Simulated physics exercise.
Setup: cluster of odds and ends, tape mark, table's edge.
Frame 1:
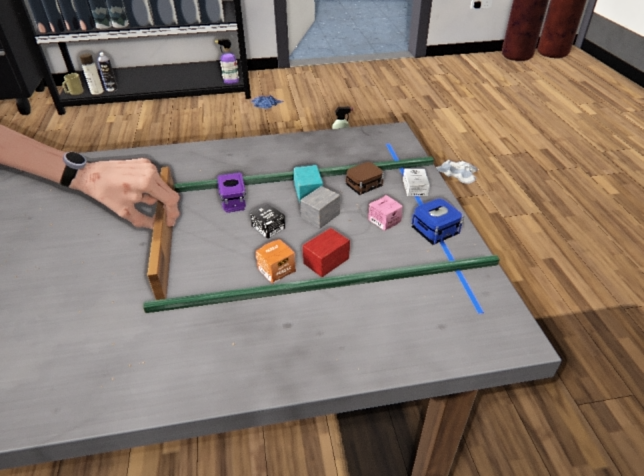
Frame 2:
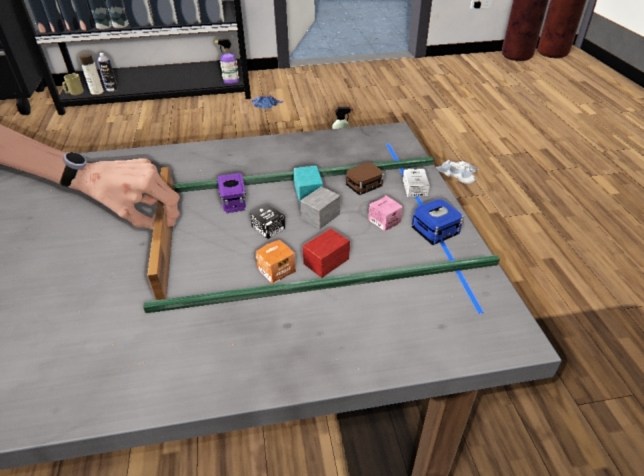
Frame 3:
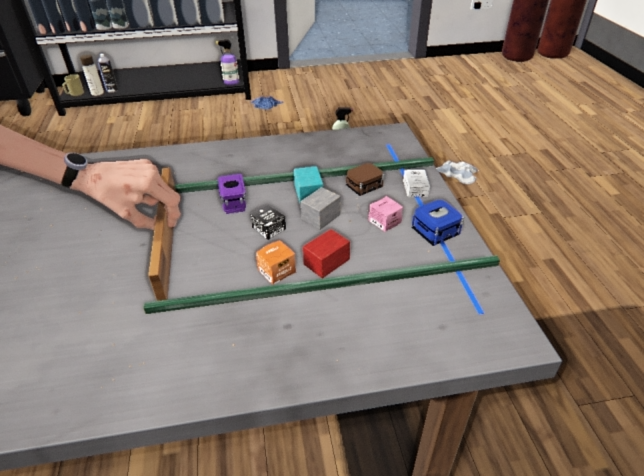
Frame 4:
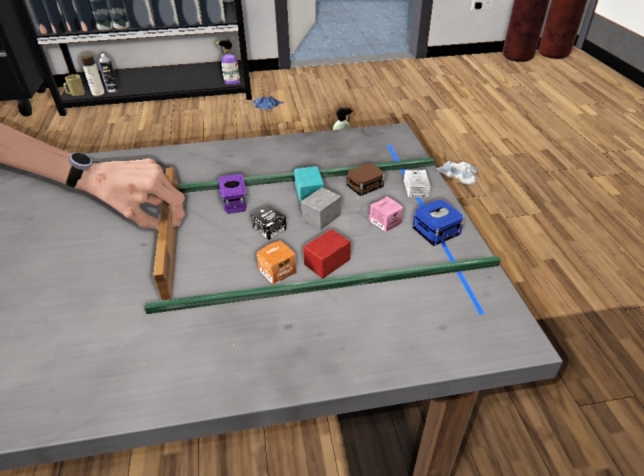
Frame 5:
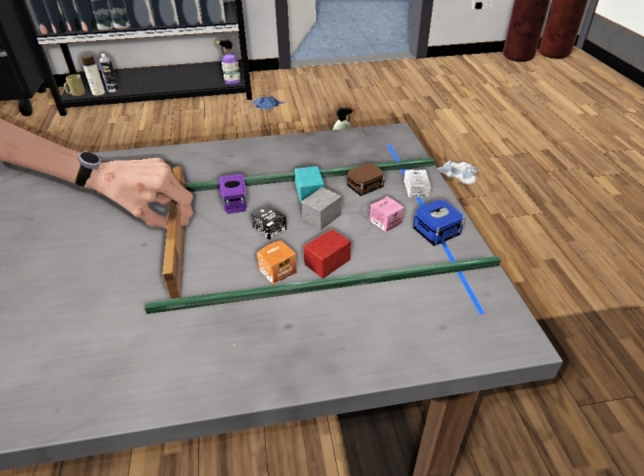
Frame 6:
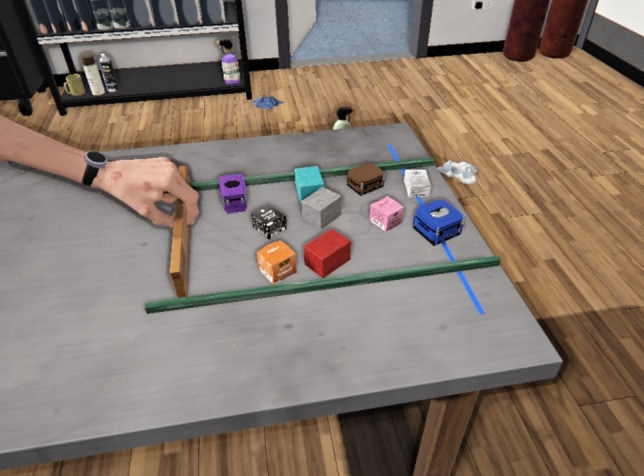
A hand gripping a wooden board between two green rails slid it slightly to the right across a gray table, while the colorful boxes and blocks scattered in front of it stayed practically still.
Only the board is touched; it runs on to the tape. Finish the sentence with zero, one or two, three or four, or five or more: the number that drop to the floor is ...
The number that drop to the floor is three or four.
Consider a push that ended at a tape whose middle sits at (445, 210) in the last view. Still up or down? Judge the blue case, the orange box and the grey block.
The blue case? It does not stay. The orange box? It is safe. The grey block? It does not stay.
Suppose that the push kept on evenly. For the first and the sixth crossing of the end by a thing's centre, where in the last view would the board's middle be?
I'd say close to (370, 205), and after that close to (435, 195).
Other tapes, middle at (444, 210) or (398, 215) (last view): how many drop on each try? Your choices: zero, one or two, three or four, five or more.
The first spot gives 5 or more, the second gives just one or two.
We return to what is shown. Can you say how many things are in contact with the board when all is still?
The count in contact is 4.
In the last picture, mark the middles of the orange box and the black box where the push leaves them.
(466, 246) and (439, 206), roughly.
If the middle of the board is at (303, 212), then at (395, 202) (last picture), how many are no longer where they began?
Counts: 6 / 10.
Soon after, none off yet; white box at rest near (417, 183); blue case at rest near (438, 222); pink box at rest near (387, 214).
Then, none off yet; white box moved a little near (432, 182); blue case at rest near (440, 223); pink box moved about its own width near (408, 214).
At rest, the number that fall off is three or four; fallen, brown case, blue case and white box.
